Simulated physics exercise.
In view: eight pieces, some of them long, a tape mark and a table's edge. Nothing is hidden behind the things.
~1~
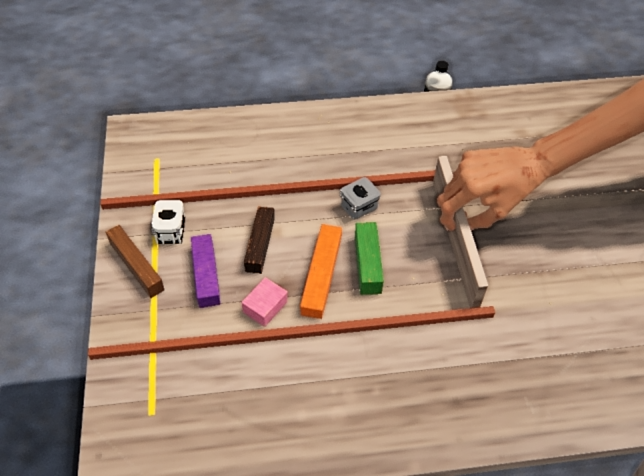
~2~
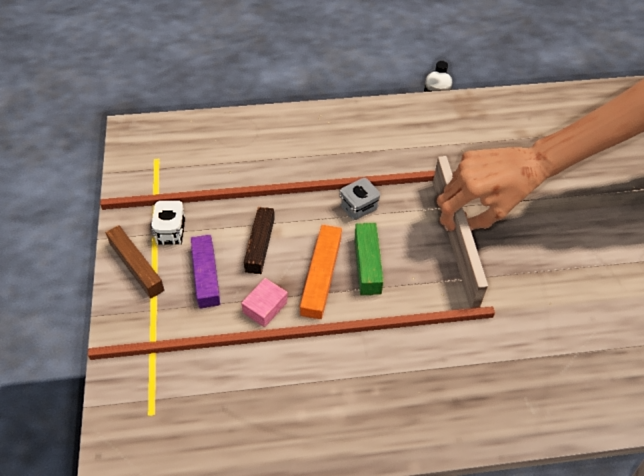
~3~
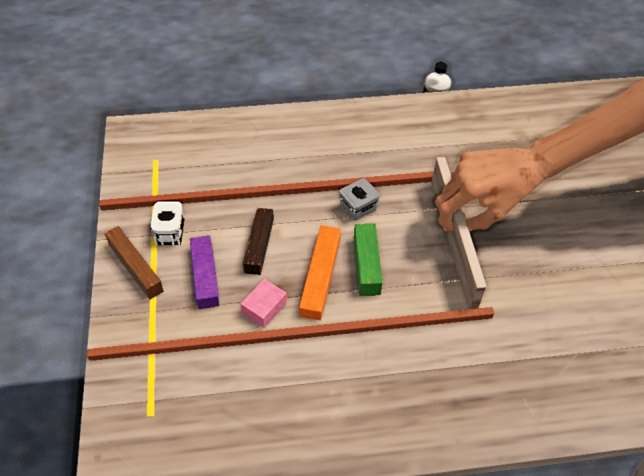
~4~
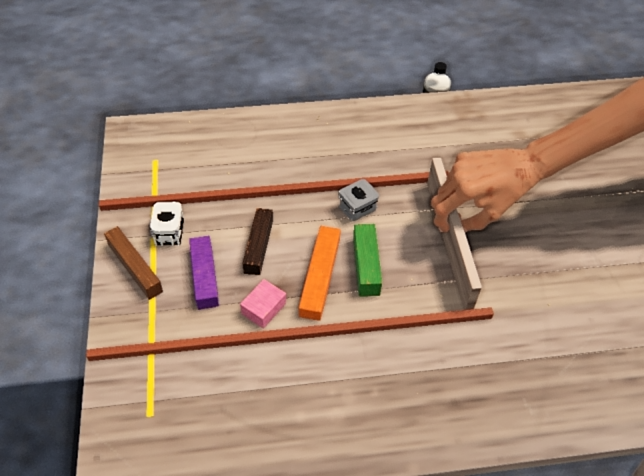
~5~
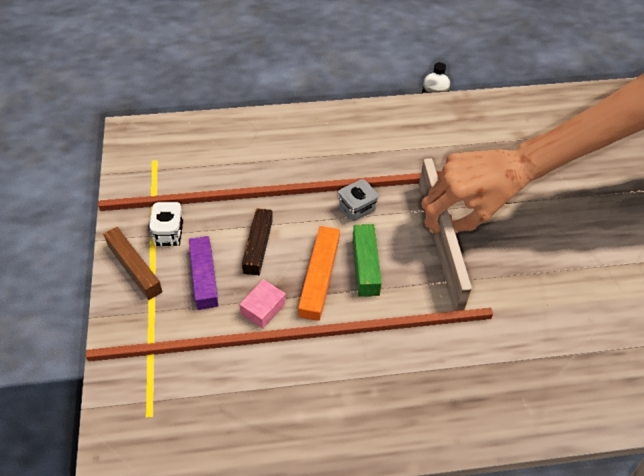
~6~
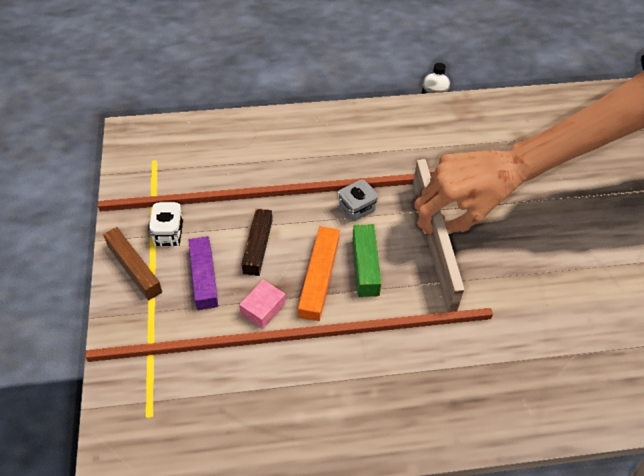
On a wooden tabletop, a hand slides an upright board slightly left between two rails, toward colored blocks that stay still.
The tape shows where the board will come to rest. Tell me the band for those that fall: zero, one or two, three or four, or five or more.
The number that fall off is three or four.
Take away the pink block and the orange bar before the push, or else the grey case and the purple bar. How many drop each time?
2 in the first case, 2 in the second.
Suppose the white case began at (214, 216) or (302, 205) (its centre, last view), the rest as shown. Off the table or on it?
Place by place, it comes down; survives.
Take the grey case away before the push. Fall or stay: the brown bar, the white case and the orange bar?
The brown bar comes down, the white case falls, the orange bar survives.
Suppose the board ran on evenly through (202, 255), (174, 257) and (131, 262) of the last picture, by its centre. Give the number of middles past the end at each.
Place by place, 0, 1 and 5.
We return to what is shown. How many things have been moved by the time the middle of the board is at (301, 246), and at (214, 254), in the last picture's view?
At the one place 5, at the other 8.
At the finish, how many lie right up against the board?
In contact: 2.
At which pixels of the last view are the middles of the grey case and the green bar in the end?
The grey case at (136, 217), the green bar at (139, 282).
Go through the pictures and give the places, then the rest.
The first picture shows brown bar (135, 261); white case (169, 222); purple bar (205, 270); board (458, 229); tape (155, 270).
The second picture shows white case (169, 223); pink block (265, 302).
The third picture shows purple bar (204, 271); board (456, 230).
The fourth picture shows brown bar (133, 262); green bar (367, 259).
The fifth picture shows white case (167, 224); orange bar (320, 272).
The sixth picture shows brown bar (132, 263); white case (167, 225); purple bar (203, 272); board (436, 233); tape (152, 272).
Early on, none off yet; brown bar at rest near (132, 263); white case at rest near (167, 225); purple bar at rest near (203, 272).
A while later, none off yet; brown bar moving near (125, 264); white case at rest near (165, 225); purple bar travelled a little near (162, 276).
Finally, the number that fall off is three or four; lost, purple bar, white case and brown bar.
